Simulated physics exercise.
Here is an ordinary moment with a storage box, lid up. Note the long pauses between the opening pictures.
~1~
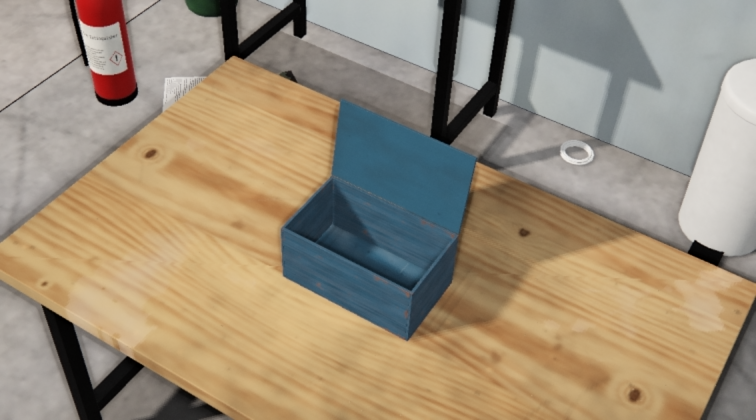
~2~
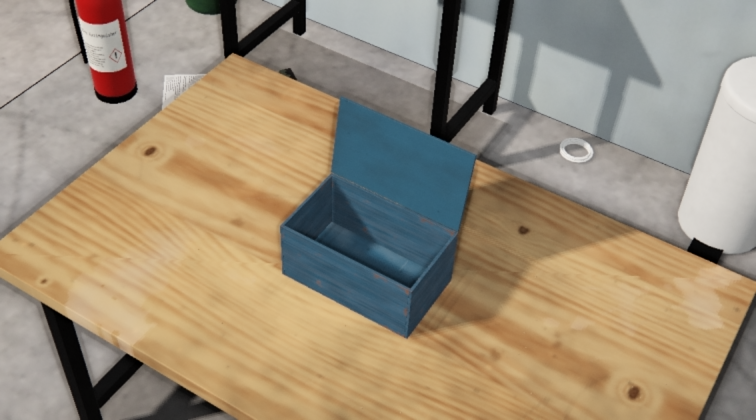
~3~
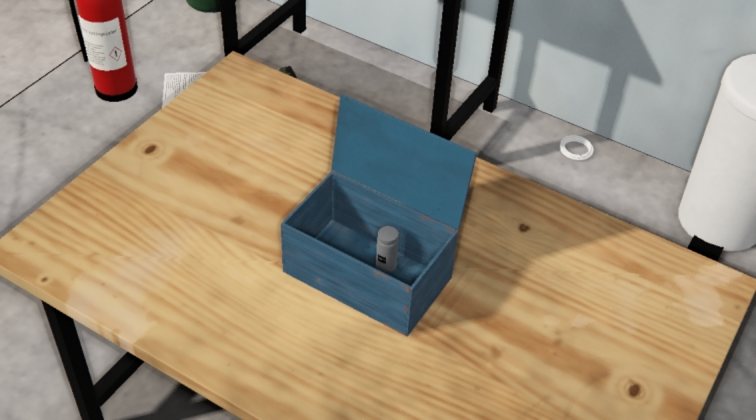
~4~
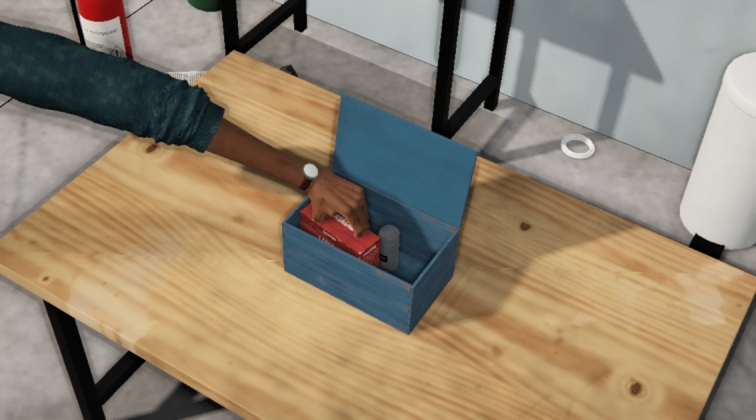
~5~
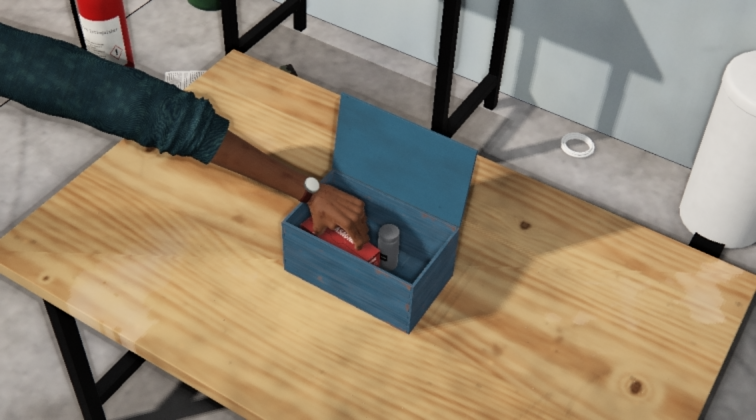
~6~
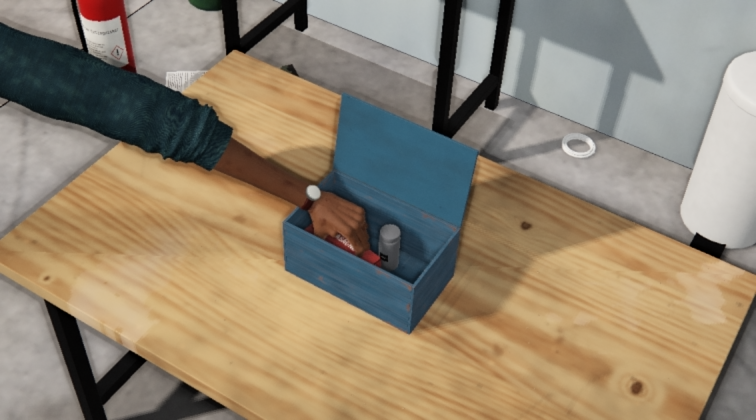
An open blue wooden box sits on a light wooden table, seen from above at an angle by a nearly still camera, with a red fire extinguisher at upper left and a white cylinder at right. The box is empty at first, then a grey shaker stands inside it. A dark-sleeved arm with a wristwatch reaches in from the left, lowering a red carton into the box beside the shaker, fingers still gripping it.
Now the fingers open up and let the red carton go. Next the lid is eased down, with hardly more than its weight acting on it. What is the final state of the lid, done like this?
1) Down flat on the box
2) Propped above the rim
(1) Down flat on the box.
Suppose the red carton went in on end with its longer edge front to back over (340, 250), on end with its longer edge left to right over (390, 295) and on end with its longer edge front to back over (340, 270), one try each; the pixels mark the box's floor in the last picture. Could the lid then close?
In case one it remains open, in case two it remains open and in case three it remains open.
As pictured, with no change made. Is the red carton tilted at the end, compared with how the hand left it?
Result: It remains as it was set.
Then, 1.10 s past the last view, lid starting down.
Then, 1.60 s past the last view, lid 60° above the rim.
Then, 1.90 s past the last view, lid 38° above the rim.
Then, 2.30 s past the last view, lid 6° above the rim.
Finally, lid shut; both still in place. Final places as the last picture's camera would see them, red carton near (341, 258).
